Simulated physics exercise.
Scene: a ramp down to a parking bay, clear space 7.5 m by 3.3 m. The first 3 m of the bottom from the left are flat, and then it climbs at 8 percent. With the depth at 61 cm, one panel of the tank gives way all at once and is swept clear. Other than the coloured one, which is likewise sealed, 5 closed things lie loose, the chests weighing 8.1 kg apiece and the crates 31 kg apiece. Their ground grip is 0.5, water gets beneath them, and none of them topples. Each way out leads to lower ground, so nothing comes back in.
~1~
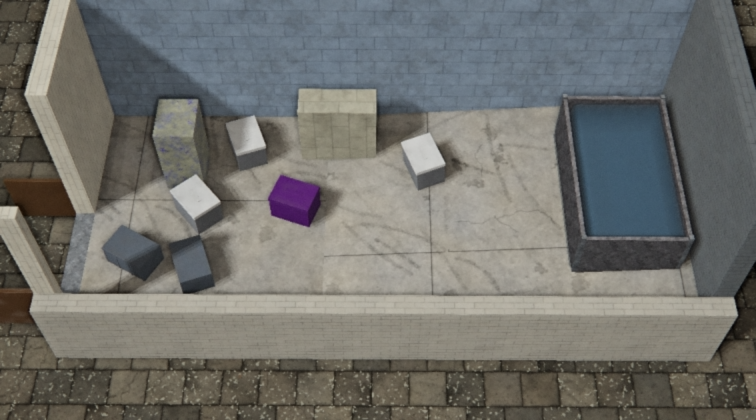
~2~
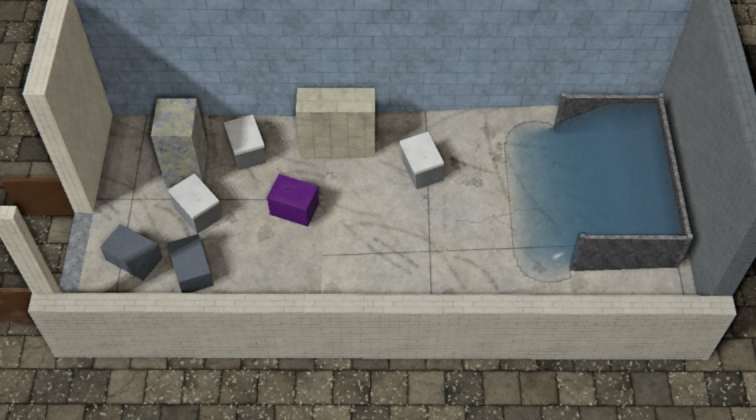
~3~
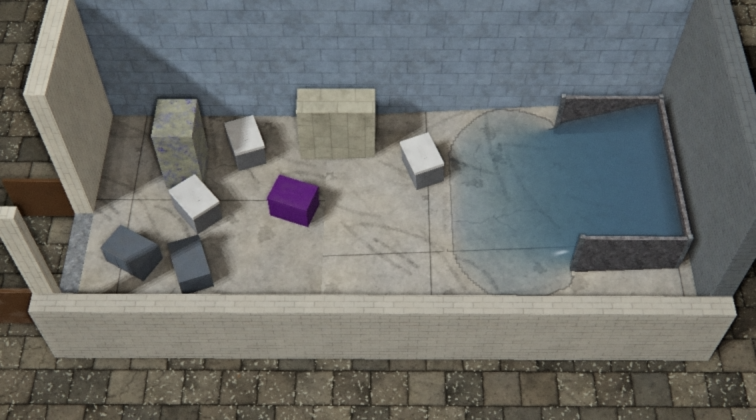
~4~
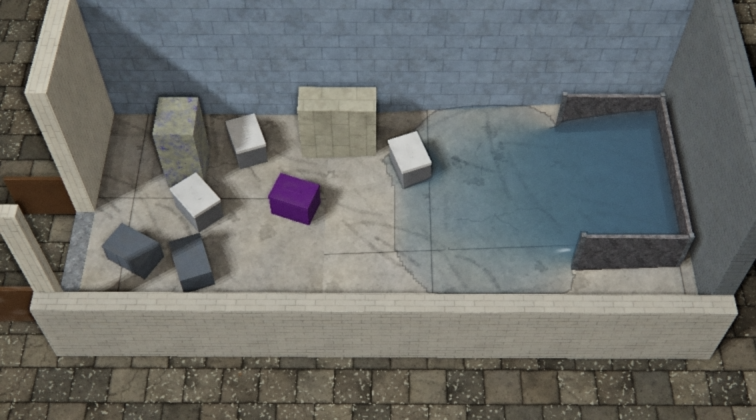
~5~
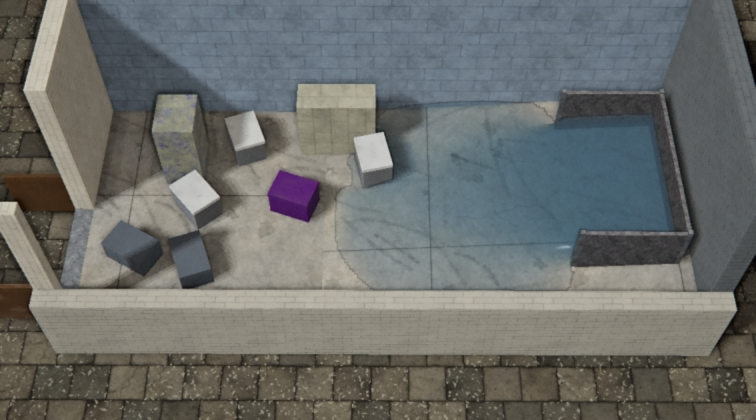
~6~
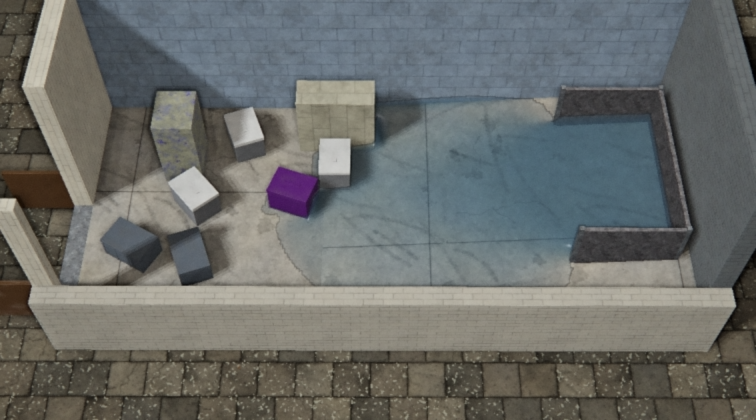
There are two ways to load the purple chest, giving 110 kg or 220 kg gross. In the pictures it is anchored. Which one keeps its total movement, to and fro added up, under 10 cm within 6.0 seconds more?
Answer: The lower mass.
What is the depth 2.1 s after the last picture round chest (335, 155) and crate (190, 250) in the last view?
Roughly 12 and 15 cm.
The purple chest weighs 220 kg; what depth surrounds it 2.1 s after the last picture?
9 cm, roughly.
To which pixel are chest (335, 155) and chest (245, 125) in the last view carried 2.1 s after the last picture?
Roughly (140, 114), then roughly (122, 149).
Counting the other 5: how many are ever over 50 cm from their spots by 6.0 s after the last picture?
By my tally, 5.
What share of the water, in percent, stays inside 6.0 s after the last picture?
About 58 in a hundred parts of the water.
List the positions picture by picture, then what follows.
In the first frame, the purple chest at (294, 193), on the bottom; water covers 2.4 m2; 0 of 6 have shifted.
In the second frame, the purple chest at (292, 192) rests on the ground; water covers 4.1 m2; 0 of 6 have shifted.
In the third frame, the purple chest at (293, 192) rests on the ground; 6.2 m2 under water; 0 of 6 have shifted.
In the fourth frame, the purple chest at (294, 191), on the bottom; 8.5 m2 under water; 1 of 6 have shifted.
In the fifth frame, the purple chest at (293, 188) rests on the ground; water covers 10.8 m2; 1 of 6 have shifted.
In the sixth frame, the purple chest at (292, 184), on the bottom; 12.6 m2 under water; 1 of 6 have shifted.
Then, 0.4 s after the last picture the purple chest would be 1 cm from its start with 110 kg and 0 cm from its start with 220 kg; 14 cm of water round it then.
Then, 2.1 s after the last picture the purple chest would be 1 cm from its start with 110 kg and 0 cm from its start with 220 kg; 9 cm of water round it then.
Then, 3.9 s after the last picture the purple chest would be 1 cm from its start with 110 kg and 0 cm from its start with 220 kg; 9 cm of water round it then.
Then, 6.0 s after the last picture the purple chest would be 1 cm from its start with 110 kg and 0 cm from its start with 220 kg; 7 cm of water round it then.
